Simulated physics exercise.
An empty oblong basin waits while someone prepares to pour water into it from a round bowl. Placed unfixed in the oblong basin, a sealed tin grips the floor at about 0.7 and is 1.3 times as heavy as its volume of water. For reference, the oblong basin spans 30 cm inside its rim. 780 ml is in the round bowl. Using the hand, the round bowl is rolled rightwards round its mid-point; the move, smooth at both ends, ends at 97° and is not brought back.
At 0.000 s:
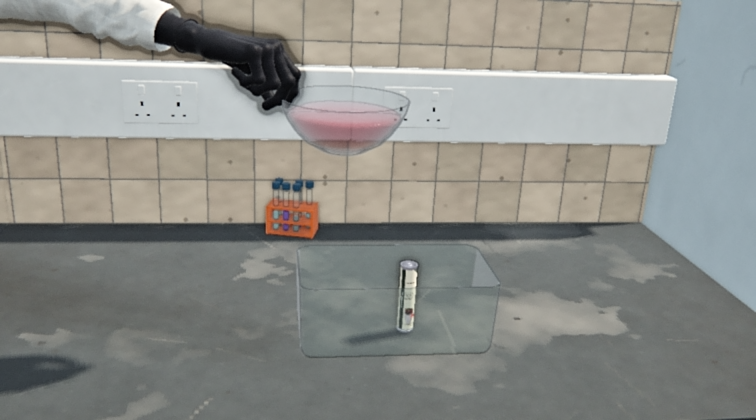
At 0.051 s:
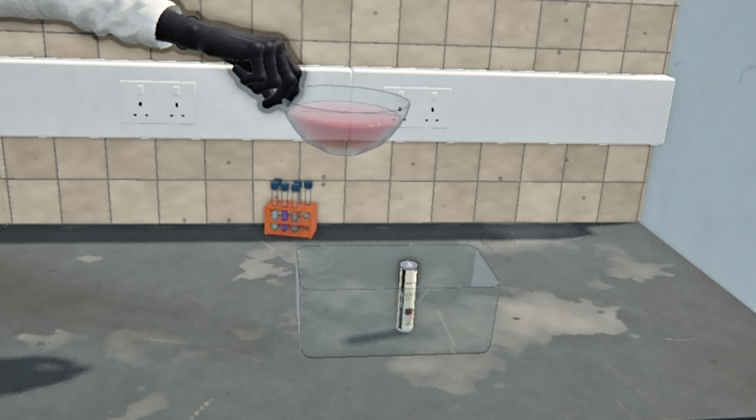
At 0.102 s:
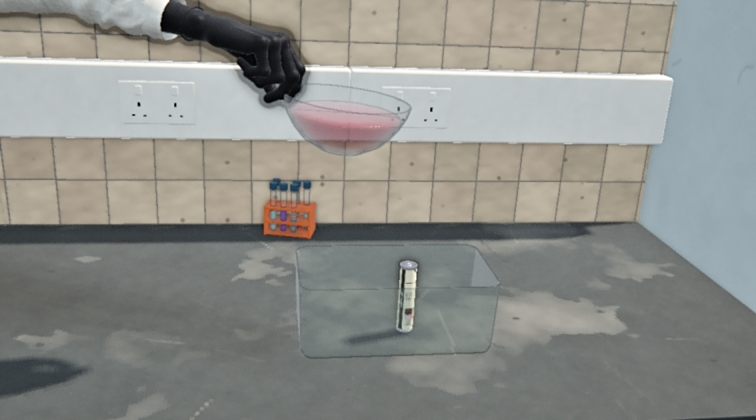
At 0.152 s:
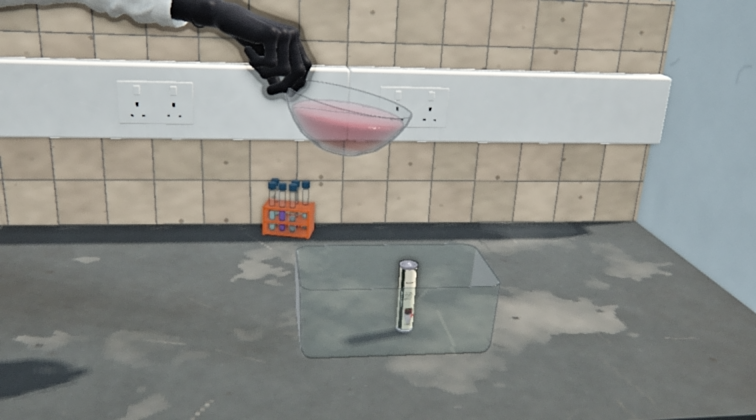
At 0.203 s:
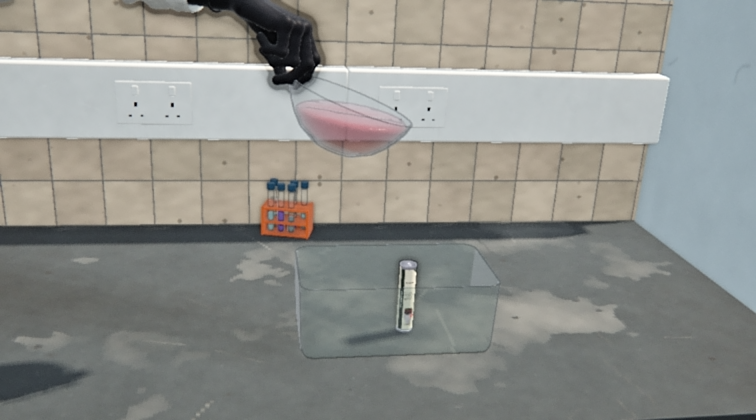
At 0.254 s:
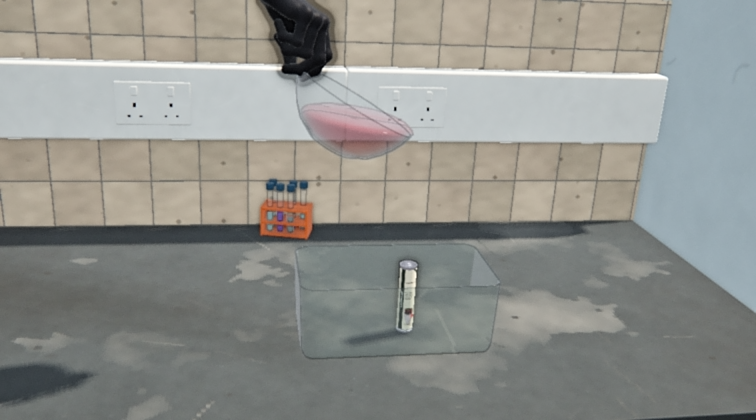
On a grey worktop against a tiled wall, a black-gloved hand held a round bowl of pinkish liquid above a clear oblong basin with a tin inside, then gradually tilted the bowl to the right.
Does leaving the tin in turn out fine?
It tilts over.
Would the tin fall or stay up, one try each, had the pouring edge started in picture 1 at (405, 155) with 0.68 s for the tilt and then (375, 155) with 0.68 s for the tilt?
The tin stays vertical the first time and stays vertical the second time.
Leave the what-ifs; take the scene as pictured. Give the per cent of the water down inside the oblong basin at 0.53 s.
I'd estimate some 22 percent of the liquid.
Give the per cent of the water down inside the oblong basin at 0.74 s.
Around 76 parts in a hundred.
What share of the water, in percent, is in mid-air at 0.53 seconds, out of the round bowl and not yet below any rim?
Roughly 66 percent.
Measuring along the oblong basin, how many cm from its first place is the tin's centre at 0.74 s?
About 2 cm.
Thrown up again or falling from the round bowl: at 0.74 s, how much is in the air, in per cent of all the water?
Near 24 percent.
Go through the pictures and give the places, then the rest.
The first picture shows tilt 0°; pouring edge (409, 101); surface from (286, 110) to (401, 113); the oblong basin's rim runs from (299, 267) to (489, 266); the tin's top is at (409, 268).
The second picture shows tilt 1°; pouring edge (409, 102); surface from (286, 110) to (401, 113).
The third picture shows tilt 5°; pouring edge (410, 107); surface from (288, 108) to (401, 116).
The fourth picture shows tilt 11°; pouring edge (410, 114); surface from (290, 105) to (403, 118).
The fifth picture shows tilt 20°; pouring edge (410, 123); surface from (295, 106) to (407, 121).
The sixth picture shows tilt 30°; pouring edge (409, 134); surface from (300, 109) to (405, 126); 3 per cent is over the edge.
Then, 0.53 s in, the tilt is 86° and 11 per cent is still to pour; the tin stands where it began.
Then, 0.74 s in, the tilt is 97° and 0 per cent is still to pour; the tin leans 15°.
Then, 0.95 s in, the tilt is 97° and 0 per cent is still to pour; the tin lies on its side.
Then, 1.18 s in, the tilt is 97° and 0 per cent is still to pour; the tin lies on its side.
Finally, the tin lies on its side.
